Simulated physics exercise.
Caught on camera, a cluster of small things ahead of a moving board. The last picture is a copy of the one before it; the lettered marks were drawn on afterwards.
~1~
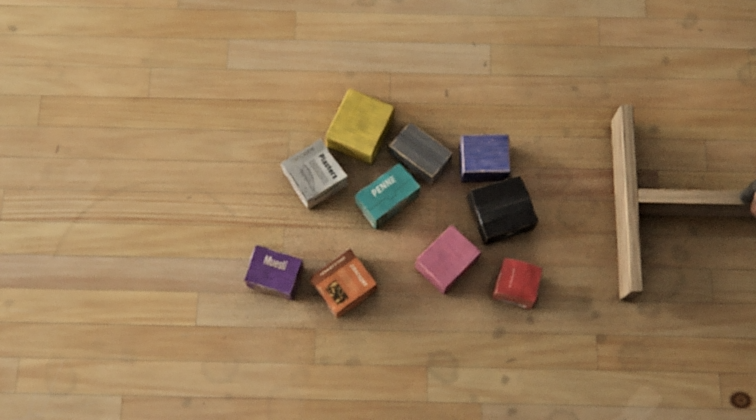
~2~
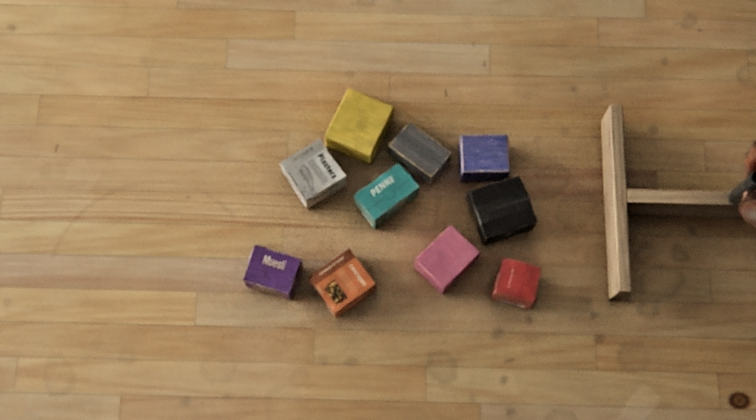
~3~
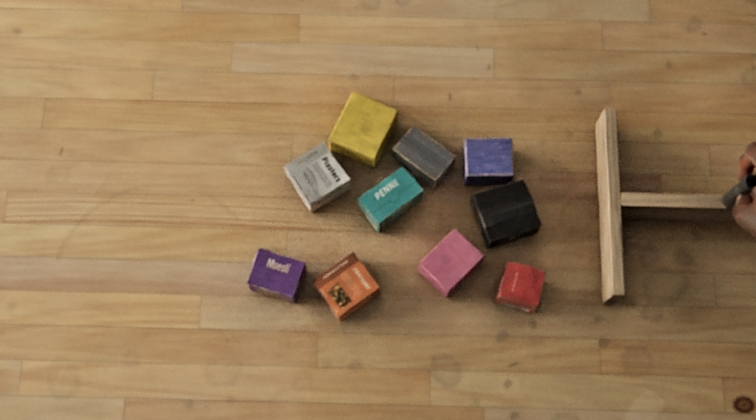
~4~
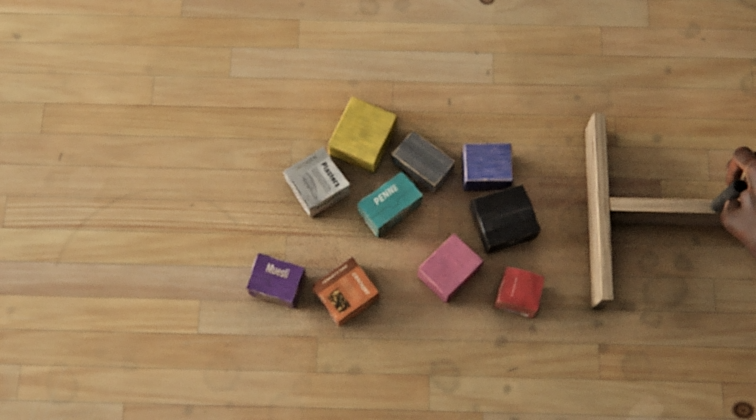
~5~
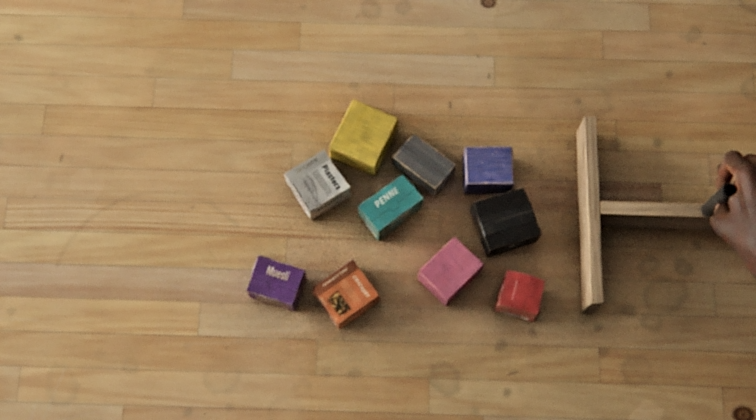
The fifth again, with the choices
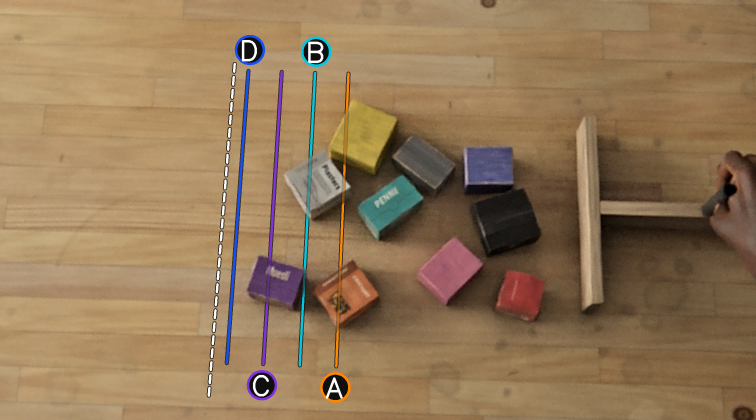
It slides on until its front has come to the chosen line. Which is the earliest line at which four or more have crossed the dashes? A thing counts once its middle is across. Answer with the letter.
The first such stop is C.
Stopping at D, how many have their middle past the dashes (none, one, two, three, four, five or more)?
Five or more.
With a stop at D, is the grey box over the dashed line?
Yes.
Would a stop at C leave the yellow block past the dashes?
No.
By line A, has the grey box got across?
No.
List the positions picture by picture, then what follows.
In the first picture, grey box (421, 153); orange packet (343, 283); yellow block (361, 127).
In the second picture, board (621, 195); black box (501, 210).
In the third picture, board (615, 199); turquoise packet (391, 200).
In the fourth picture, board (603, 204); blue block (487, 167).
In the fifth picture, board (594, 207); pink block (451, 272); grey box (424, 165); orange packet (346, 294).
On the marked copy, A at (343, 213); B at (308, 213); C at (273, 212); D at (238, 211); the dashed line at (223, 219).
With C. Early on, board (479, 204); purple packet (277, 284); white box (318, 185); none across.
Further on, board (363, 201); white box (238, 173); purple packet (241, 286); none across.
At the end, board (275, 198); purple packet (151, 296); white box (166, 156); six across.
As for the rest, A gets none across; B gets only two across; D gets nine across, but is farther than needed.
